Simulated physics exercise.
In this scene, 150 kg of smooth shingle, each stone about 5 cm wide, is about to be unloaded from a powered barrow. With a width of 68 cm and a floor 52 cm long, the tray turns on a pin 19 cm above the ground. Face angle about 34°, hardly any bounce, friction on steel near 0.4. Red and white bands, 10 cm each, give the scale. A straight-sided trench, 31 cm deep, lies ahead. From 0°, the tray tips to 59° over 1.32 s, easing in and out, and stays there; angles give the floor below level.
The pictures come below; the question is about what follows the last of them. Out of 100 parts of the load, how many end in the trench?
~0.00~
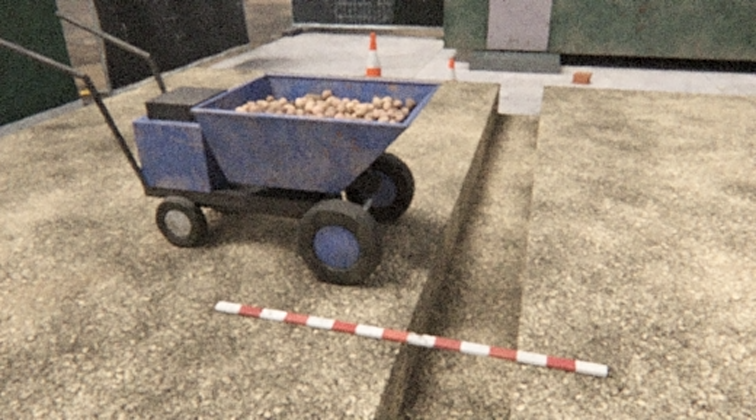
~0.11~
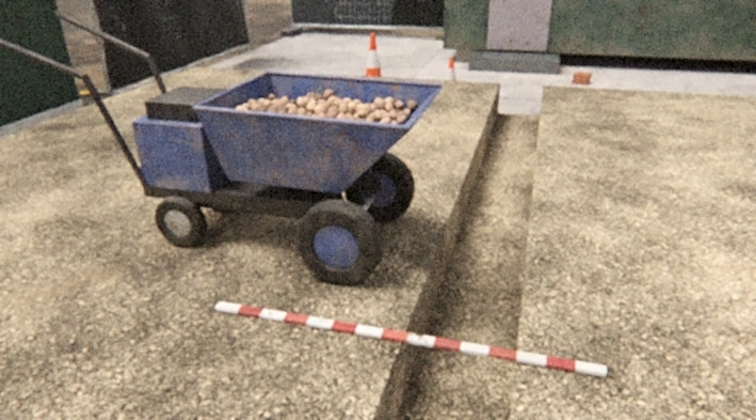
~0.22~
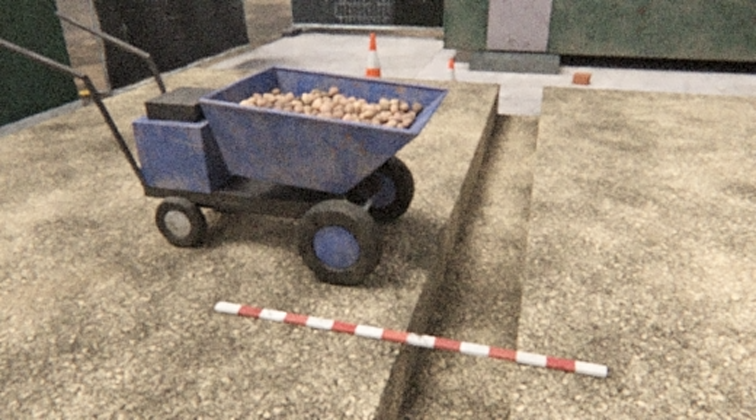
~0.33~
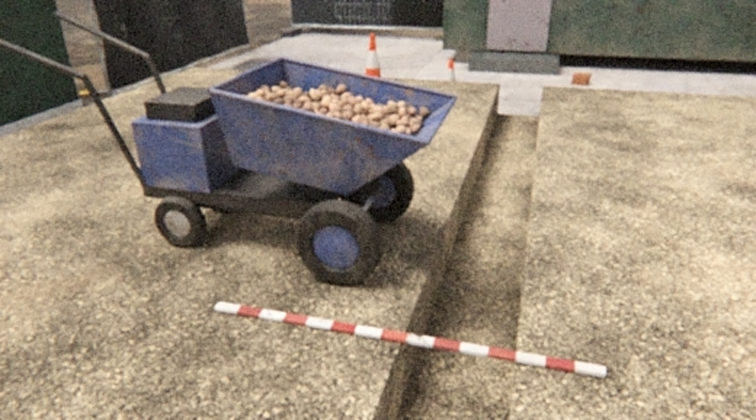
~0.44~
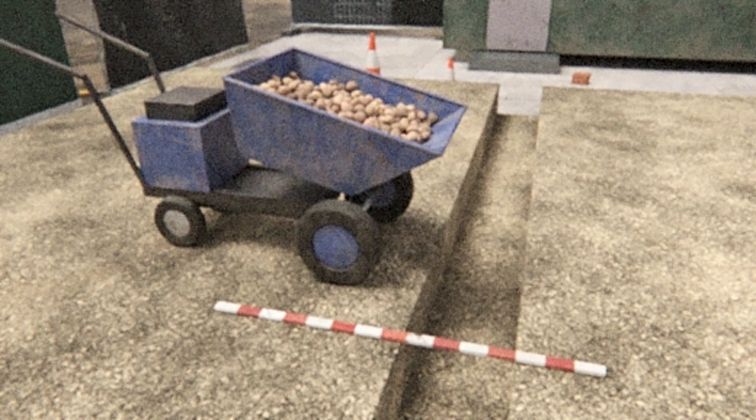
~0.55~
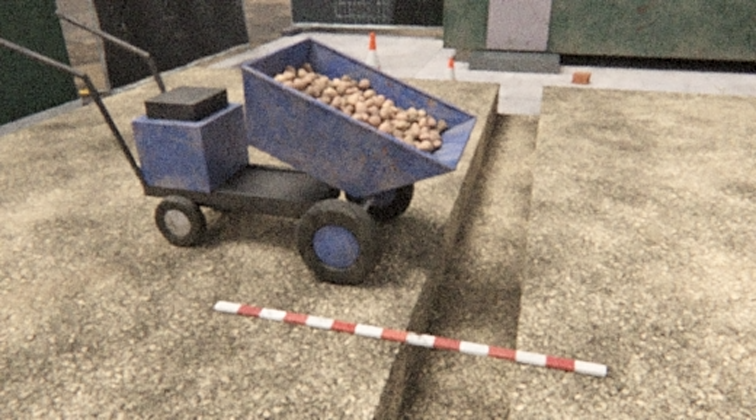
Some 57 out of 100.
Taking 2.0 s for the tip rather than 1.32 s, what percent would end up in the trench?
Close to 65 percent, then.
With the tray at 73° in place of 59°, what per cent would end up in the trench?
In that case some 60 per cent.
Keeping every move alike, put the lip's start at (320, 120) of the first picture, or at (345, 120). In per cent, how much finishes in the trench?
Close to 100 percent in the first case, 100 percent in the second.
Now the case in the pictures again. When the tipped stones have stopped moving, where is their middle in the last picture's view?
Their centre sits close to (516, 295).
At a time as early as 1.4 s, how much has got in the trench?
Roughly 10% by that time.
After 1.0 s the floor is at 50°; 100 % in the tray; the foremost stones are at (475, 208).
After 1.4 s the floor is at 59°; 76 % in the tray, 10 % in the trench, 15 % past the trench; the foremost stones are at (580, 280).
After 1.8 s the floor is at 59°; 44 % in the tray, 18 % in the trench, 38 % past the trench; the foremost stones are at (702, 293).
After 3.7 s the floor is at 59°; 0 % in the tray, 57 % in the trench, 43 % past the trench; the foremost stones are past the picture's edge.
